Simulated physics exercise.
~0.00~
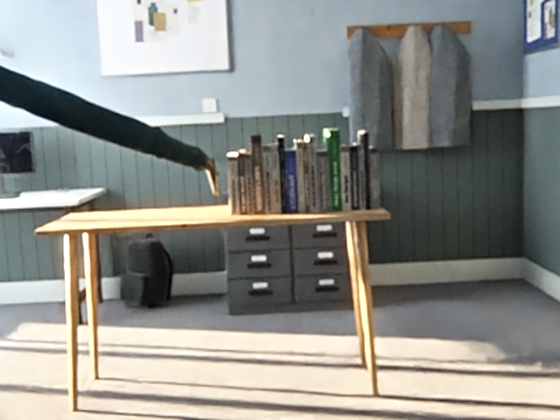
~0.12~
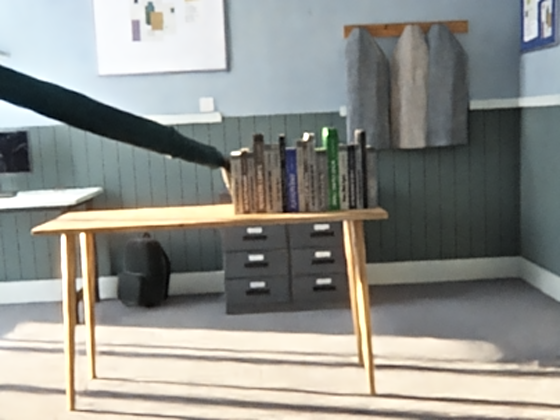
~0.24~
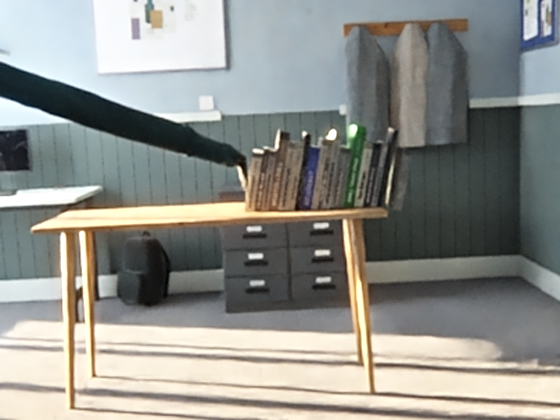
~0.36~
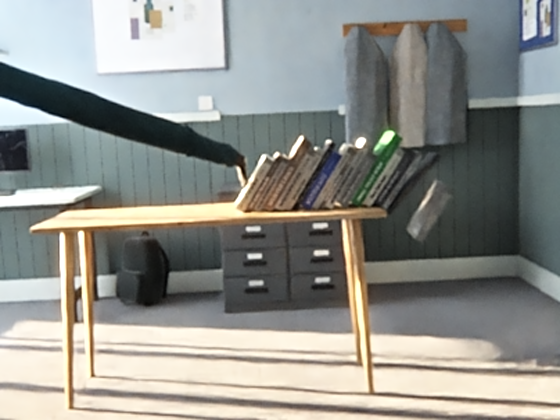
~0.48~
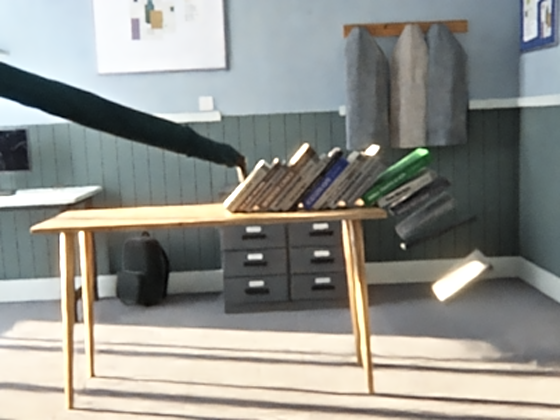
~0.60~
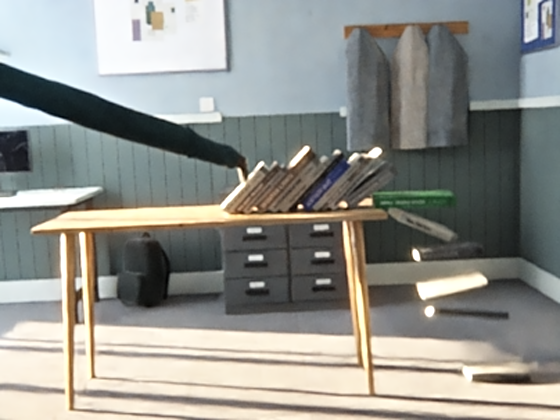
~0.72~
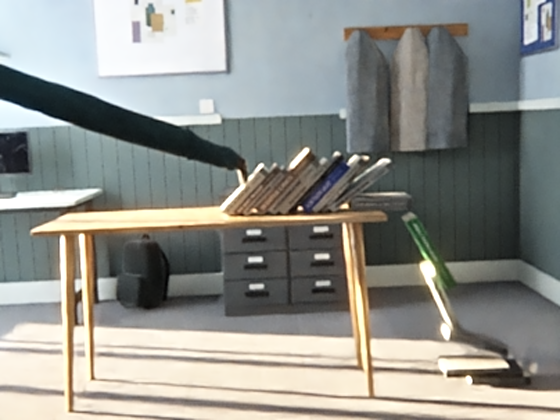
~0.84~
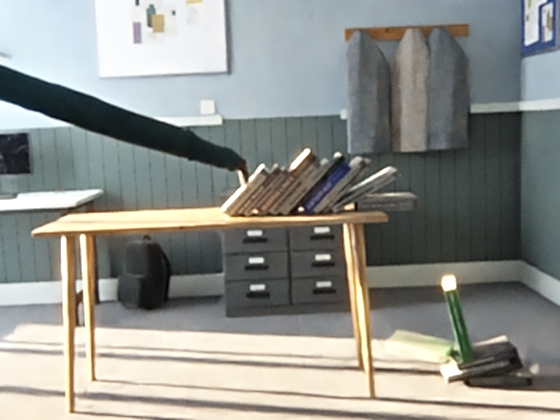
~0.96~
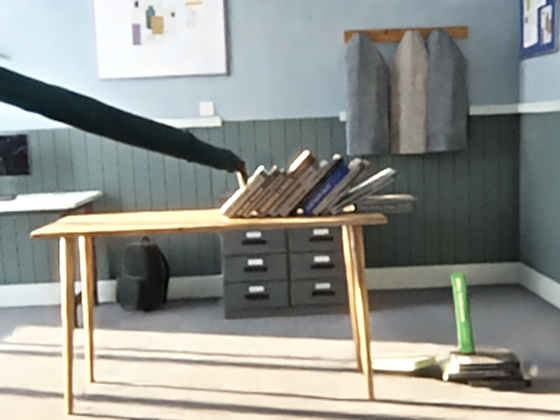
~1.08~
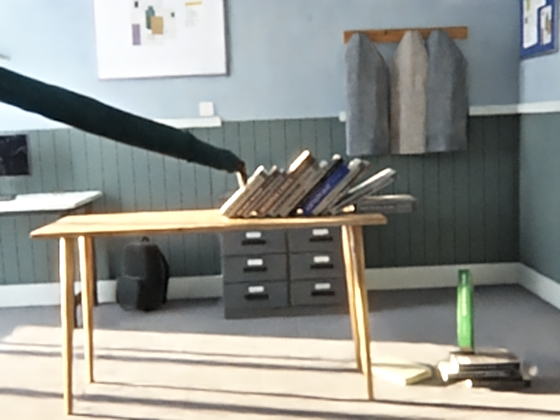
In a sunlit room with grey-green panelling, seen from the side by a slightly swaying camera, a row of books stands upright on a wooden table, one blue near the middle and one green towards the right. Coats hang behind, above dark drawers. A dark-sleeved arm reaches in from the left and pushes the row rightward, tipping all the books over to the right. Several at the far end, including the green one, tumble off the edge to the floor. The arm stays against the leaning remainder, the blue book among them, while the green book ends standing on end by the fallen pile.
